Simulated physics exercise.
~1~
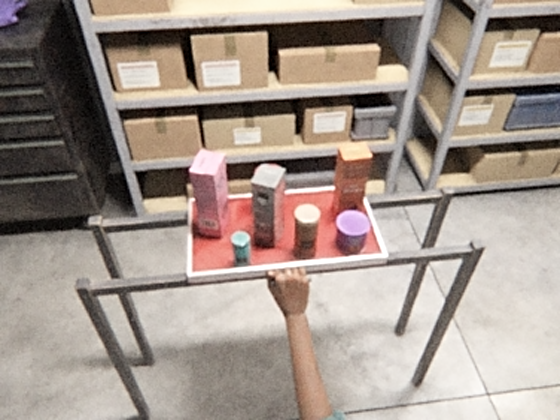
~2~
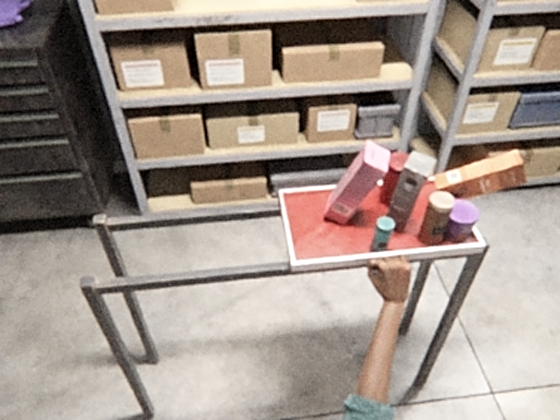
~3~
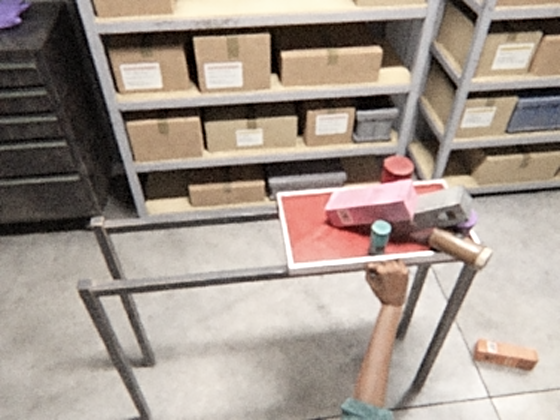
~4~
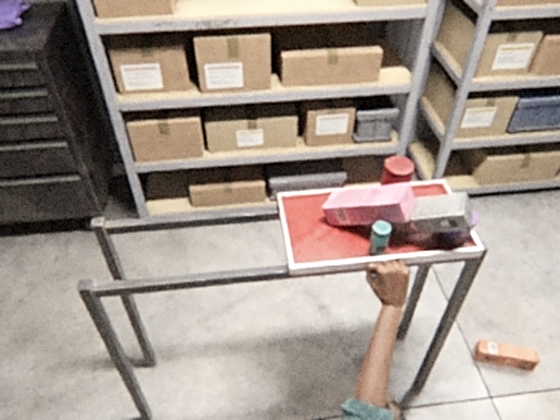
We see a hand slide a red tray of cartons, jars and other small containers rightward along a metal rack, where the orange carton and later the brown jar fall off, while the pink and grey cartons topple and stay on the tray.
